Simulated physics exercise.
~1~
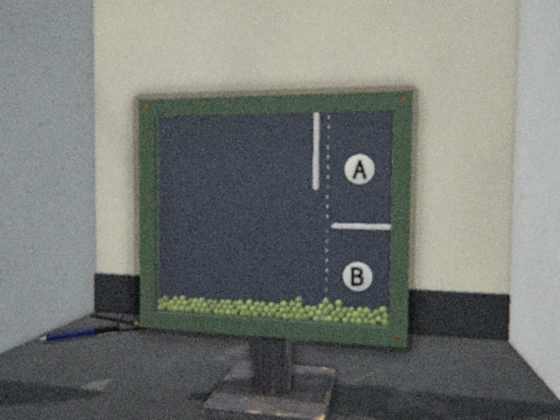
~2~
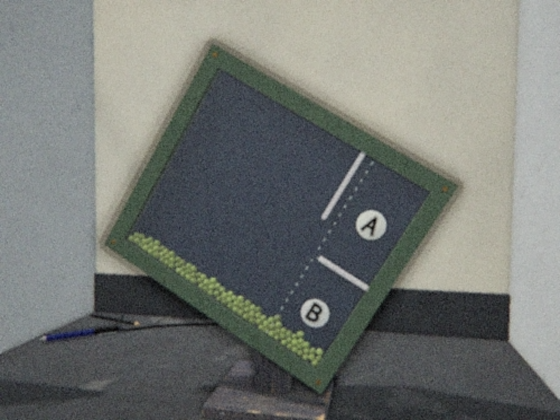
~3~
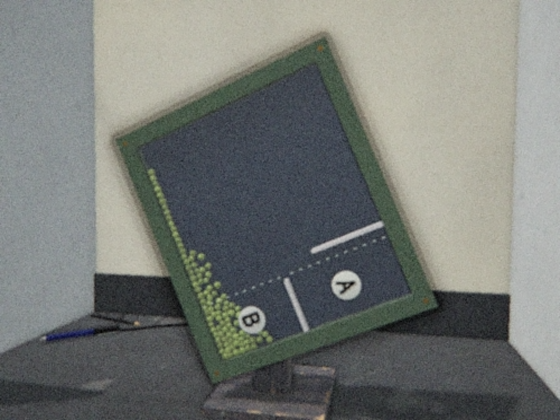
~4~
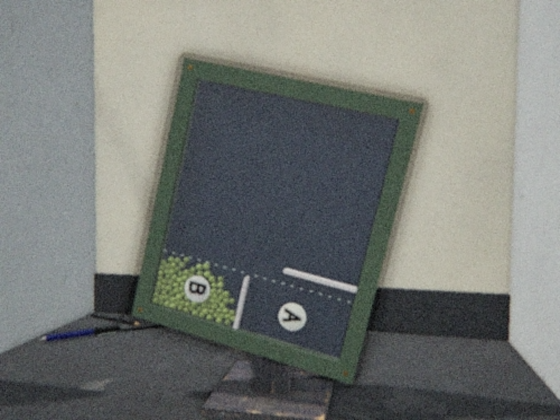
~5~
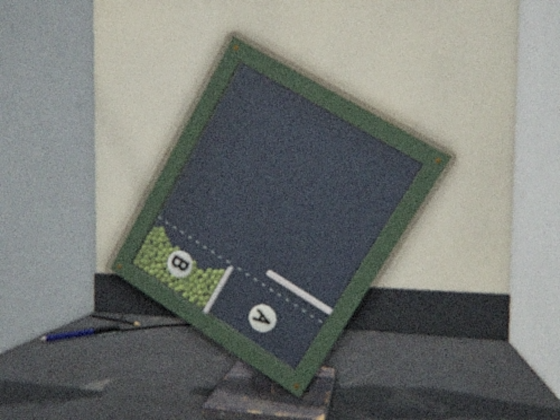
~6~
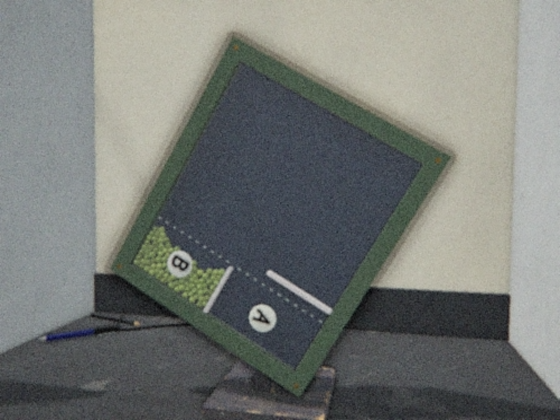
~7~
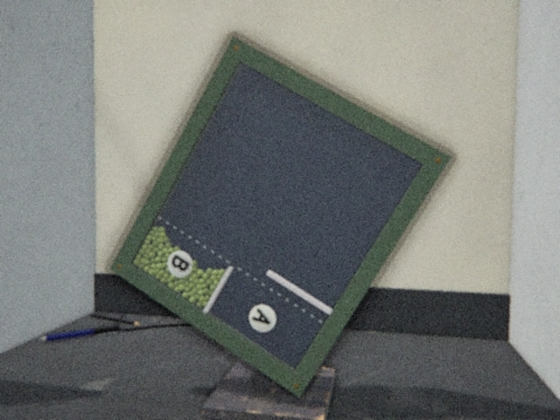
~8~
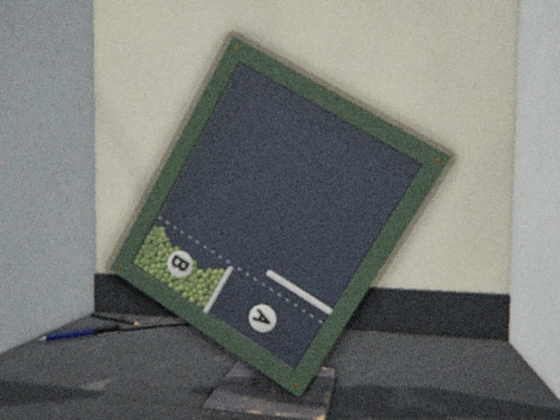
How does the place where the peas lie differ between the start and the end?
At the start the peas lie spread in a thin layer along the bottom of the box. At the end they are heaped in pocket B, farther left and a little higher up.
